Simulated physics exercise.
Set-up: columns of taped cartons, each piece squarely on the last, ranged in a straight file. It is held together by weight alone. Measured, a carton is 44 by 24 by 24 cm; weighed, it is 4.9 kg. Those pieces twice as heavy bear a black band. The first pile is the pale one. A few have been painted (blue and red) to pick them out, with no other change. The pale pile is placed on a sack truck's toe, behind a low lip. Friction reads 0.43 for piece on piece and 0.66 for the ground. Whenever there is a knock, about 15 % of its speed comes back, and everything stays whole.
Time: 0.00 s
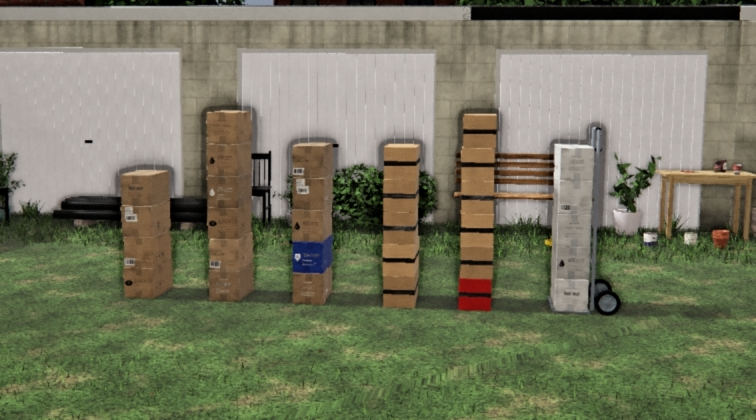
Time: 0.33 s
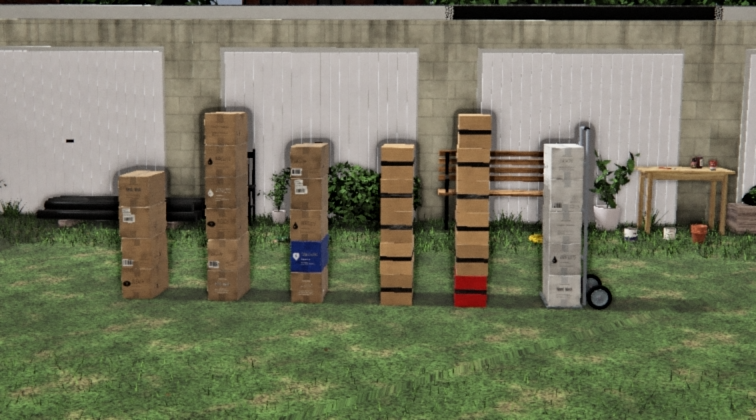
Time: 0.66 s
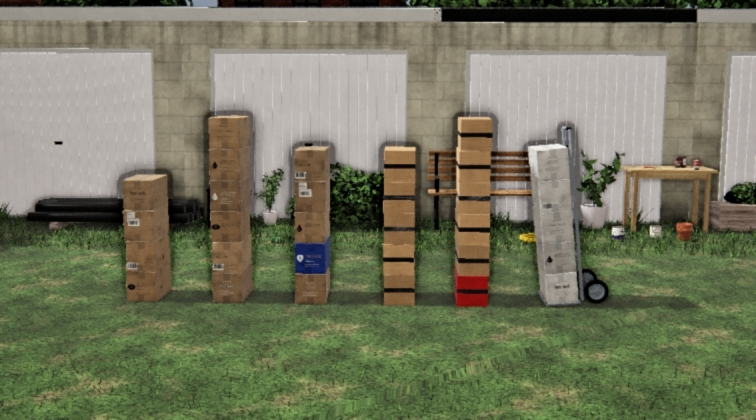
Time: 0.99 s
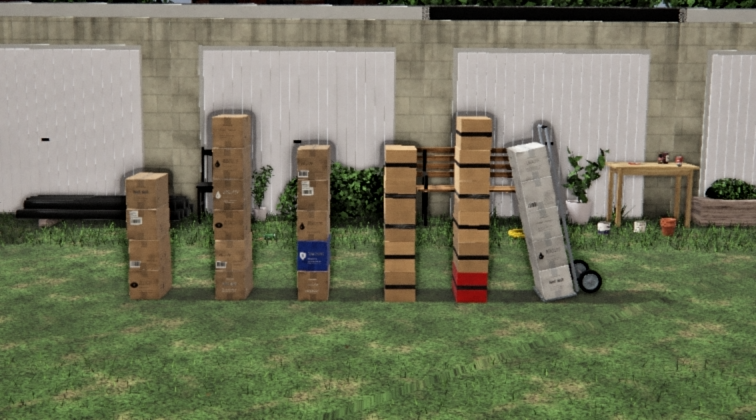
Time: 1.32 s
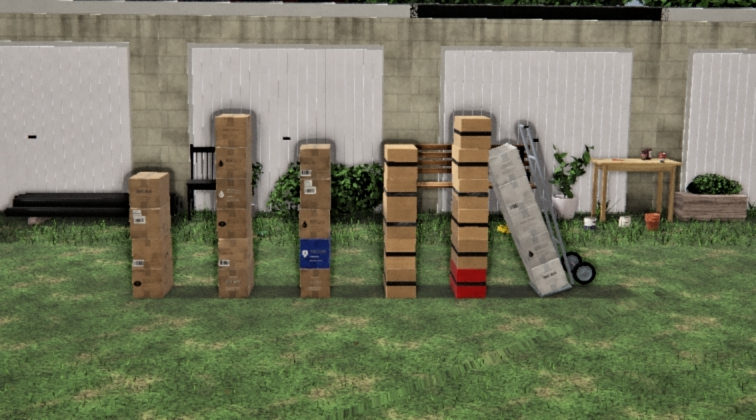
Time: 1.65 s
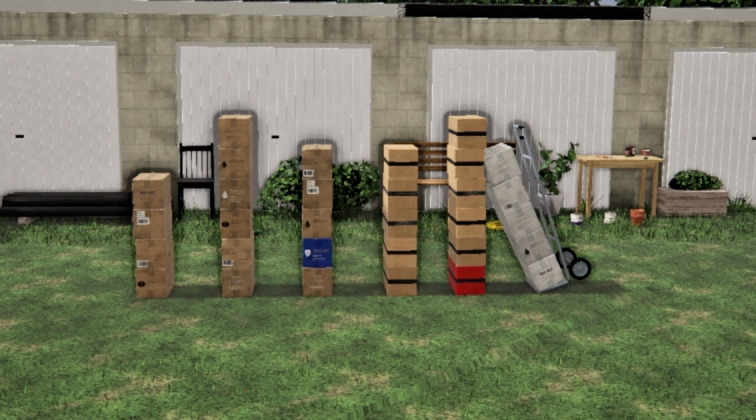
We see six stacks of boxes in a row on grass as the view shifts slightly; the pale stack at the right, on a hand truck, leans left with it against the tall neighbouring stack, where a few boxes shift slightly.
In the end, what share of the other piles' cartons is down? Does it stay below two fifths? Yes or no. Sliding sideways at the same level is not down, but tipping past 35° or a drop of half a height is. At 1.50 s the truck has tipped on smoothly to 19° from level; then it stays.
Yes, it stays below two fifths.
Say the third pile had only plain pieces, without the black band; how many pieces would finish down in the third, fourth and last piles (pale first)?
Third: 0; fourth: 0; last: 0.
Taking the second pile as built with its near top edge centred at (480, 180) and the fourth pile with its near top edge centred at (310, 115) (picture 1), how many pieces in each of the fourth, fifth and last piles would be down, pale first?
The tally would be fourth 0, then fifth 0, then last 0.
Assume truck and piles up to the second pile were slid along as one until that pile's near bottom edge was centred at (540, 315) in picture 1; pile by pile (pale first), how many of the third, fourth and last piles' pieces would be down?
That would give third 0, fourth 0 and last 0.
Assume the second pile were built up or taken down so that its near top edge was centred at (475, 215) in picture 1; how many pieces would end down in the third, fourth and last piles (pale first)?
You'd get third 0, fourth 0 and last 0.
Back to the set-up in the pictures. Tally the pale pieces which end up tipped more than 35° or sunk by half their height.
I count 0 of the pale pieces.
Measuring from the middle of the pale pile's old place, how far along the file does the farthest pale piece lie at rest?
Distance: Near 40 cm.
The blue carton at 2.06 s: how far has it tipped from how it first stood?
Some 0 degrees.
By 1.84 s, 0 of the pale pile down; none of the 26 other cartons down, 1 disturbed.
By 2.06 s, 0 of the pale pile down; none of the 26 other cartons down.
When it is over (3.1 s), 0 of the pale pile down; none of the 26 other cartons down; red carton unmoved; blue carton unmoved. That is 0 per cent. In pixels of the last frame, middles, red carton near (466, 275), blue carton near (317, 248).
